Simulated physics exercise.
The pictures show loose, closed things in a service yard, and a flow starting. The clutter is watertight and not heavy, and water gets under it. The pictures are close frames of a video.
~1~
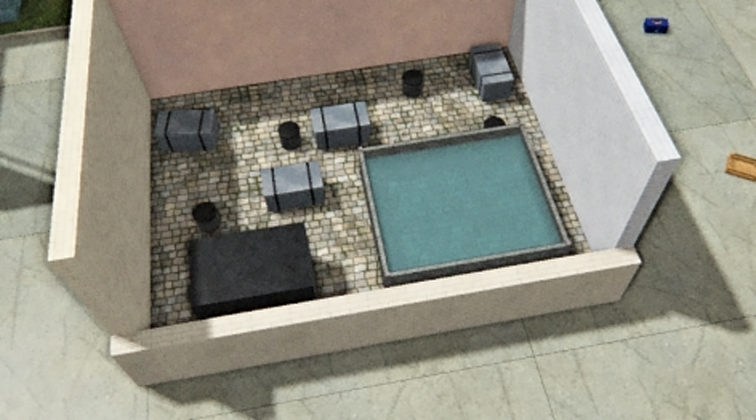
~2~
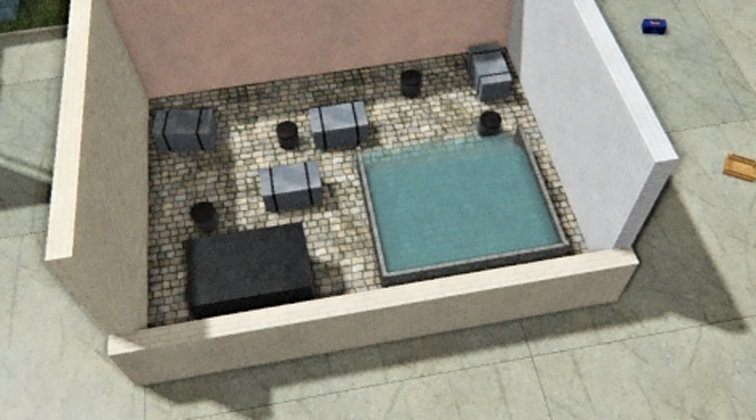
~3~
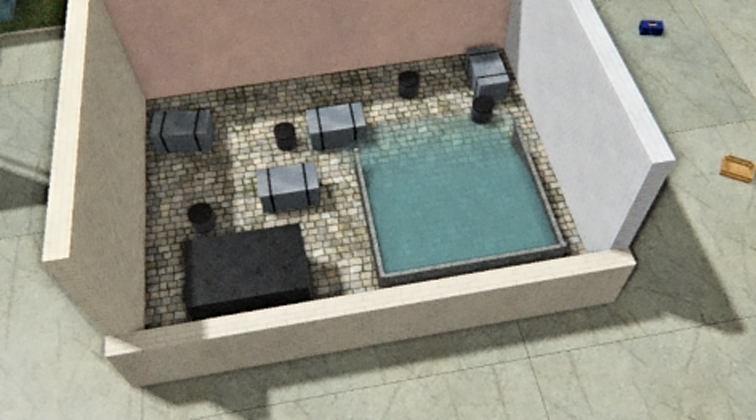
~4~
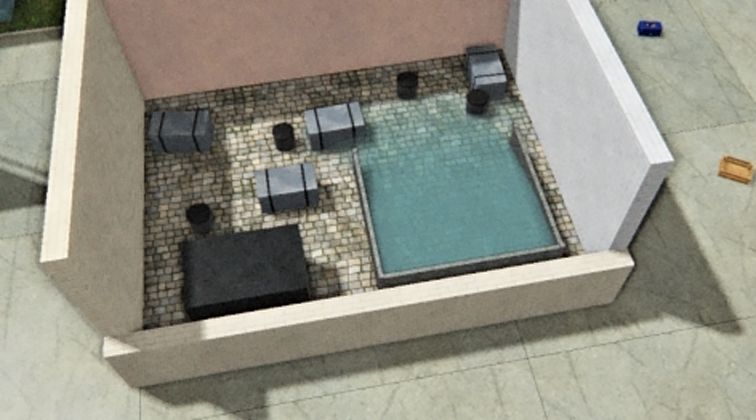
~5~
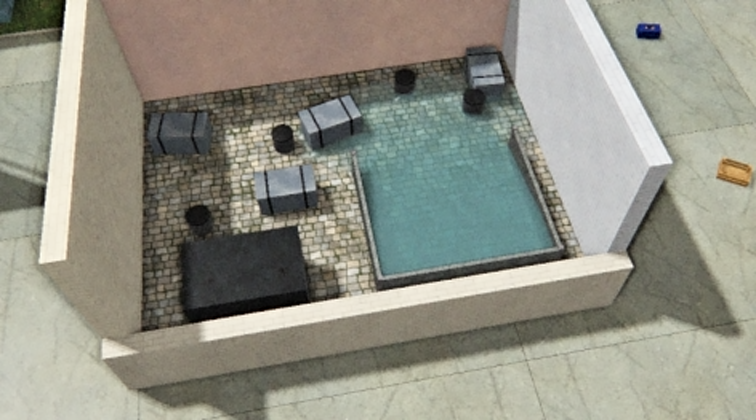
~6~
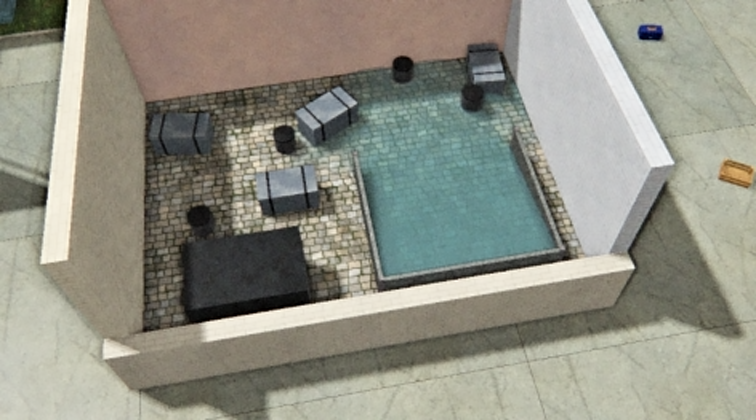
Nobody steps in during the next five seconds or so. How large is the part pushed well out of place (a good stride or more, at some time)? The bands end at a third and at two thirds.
That comes to two thirds or more.
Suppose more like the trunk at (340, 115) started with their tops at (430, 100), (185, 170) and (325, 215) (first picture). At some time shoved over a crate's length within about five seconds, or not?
One after the other: Yes, yes, less than that.
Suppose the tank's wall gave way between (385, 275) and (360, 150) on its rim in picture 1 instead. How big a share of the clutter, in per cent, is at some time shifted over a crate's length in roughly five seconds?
Near 60 in a hundred.
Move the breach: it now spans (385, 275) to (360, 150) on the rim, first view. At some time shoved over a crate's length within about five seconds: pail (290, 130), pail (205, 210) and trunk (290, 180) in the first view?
In that order: Yes, moved that far, shifted that much.
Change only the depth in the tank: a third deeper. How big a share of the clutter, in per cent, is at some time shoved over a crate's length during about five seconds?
Some 100 per cent.
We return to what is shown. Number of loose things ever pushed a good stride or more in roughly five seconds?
It comes to 8.
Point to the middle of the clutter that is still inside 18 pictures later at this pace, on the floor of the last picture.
Roughly at (306, 148).
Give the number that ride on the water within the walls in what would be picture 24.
That makes 5.
A moment on, 2 of 8 are well off their spots; 2 afloat.
Next, 2 of 8 are well off their spots; 3 afloat.
Later, 5 of 8 are well off their spots; 5 afloat.
In the end, 8 of 8 are well off their spots, and 8 have been at some point; 7 afloat.
